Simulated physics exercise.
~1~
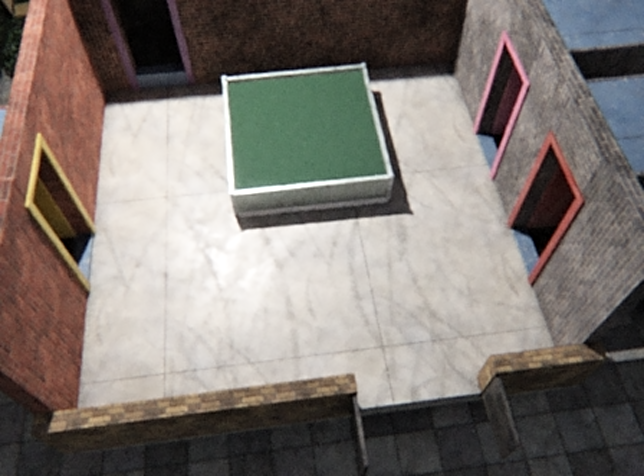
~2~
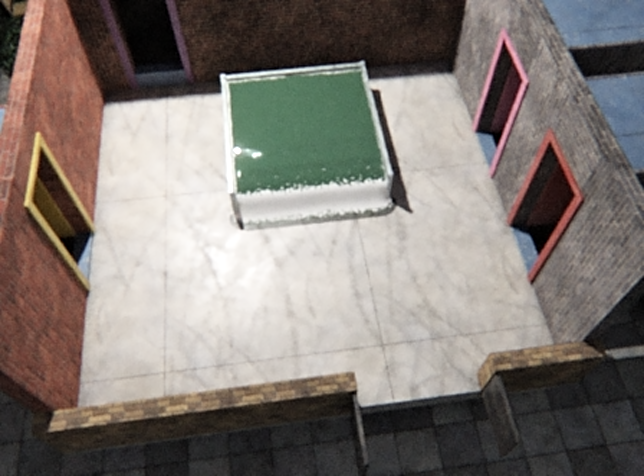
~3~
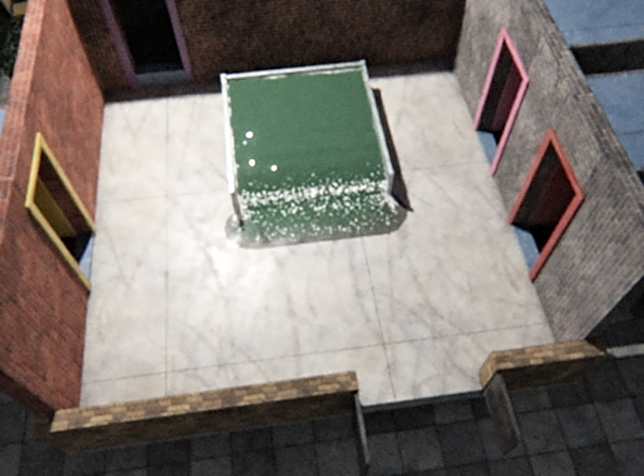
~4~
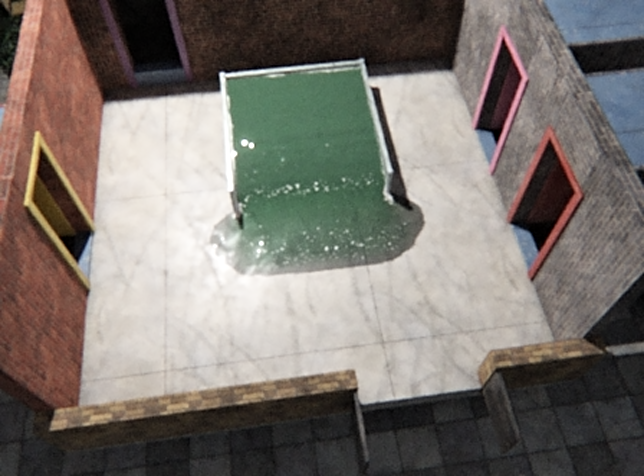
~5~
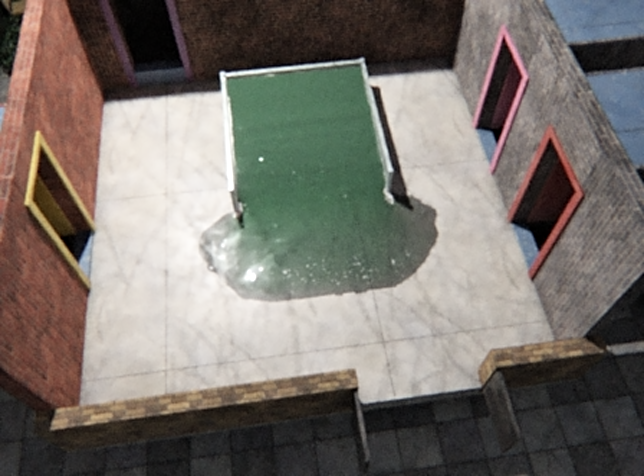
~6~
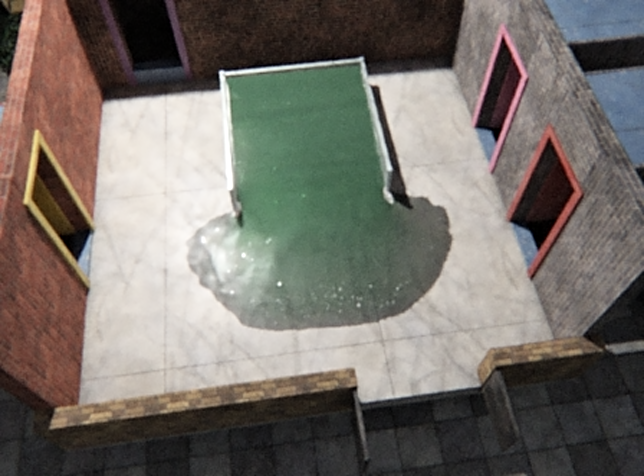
The footage shows a white-rimmed tank of green water standing still in a walled yard, before its near side tears open and water pours out, spreading across the pale floor in a widening, rounded sheet.
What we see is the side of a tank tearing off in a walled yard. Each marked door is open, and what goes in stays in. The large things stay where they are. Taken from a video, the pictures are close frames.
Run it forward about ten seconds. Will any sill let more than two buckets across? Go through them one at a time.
The purple door does not; the pink door does not; the yellow door does not; the red door does.
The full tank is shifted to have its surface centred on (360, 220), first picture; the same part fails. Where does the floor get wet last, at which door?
Last of all, the one in purple.
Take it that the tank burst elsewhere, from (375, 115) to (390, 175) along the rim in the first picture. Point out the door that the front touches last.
It's the yellow one.
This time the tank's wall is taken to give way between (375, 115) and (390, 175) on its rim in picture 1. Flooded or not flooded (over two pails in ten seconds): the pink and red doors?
Pink exceeds the limit, red exceeds the limit.
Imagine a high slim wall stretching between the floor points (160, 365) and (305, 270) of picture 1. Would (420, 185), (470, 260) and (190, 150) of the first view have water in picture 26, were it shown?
Results in sequence: Bone-dry / swamped / bone-dry.
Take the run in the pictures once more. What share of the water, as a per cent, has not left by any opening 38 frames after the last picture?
Roughly 70 parts in a hundred.
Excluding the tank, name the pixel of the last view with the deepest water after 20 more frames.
Look near (79, 423).
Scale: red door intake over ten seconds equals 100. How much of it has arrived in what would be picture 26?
Around 5 percent.
A moment on, water covers 35 % of the floor; the purple door not reached, the pink door not reached, the yellow door not reached, the red door not reached.
Next, water covers 45 % of the floor; the purple door not reached, the pink door not reached, the yellow door not reached, the red door wet at the sill, nothing in.
Then, water covers 50 % of the floor; the purple door not reached, the pink door not reached, the yellow door not reached, the red door under two buckets in.
Later, water covers 80 % of the floor; the purple door not reached, the pink door wet at the sill, nothing in, the yellow door wet at the sill, nothing in, the red door over two buckets in.
In the end, water covers 100 % of the floor; the purple door wet at the sill, nothing in, the pink door wet at the sill, nothing in, the yellow door wet at the sill, nothing in, the red door over two buckets in.
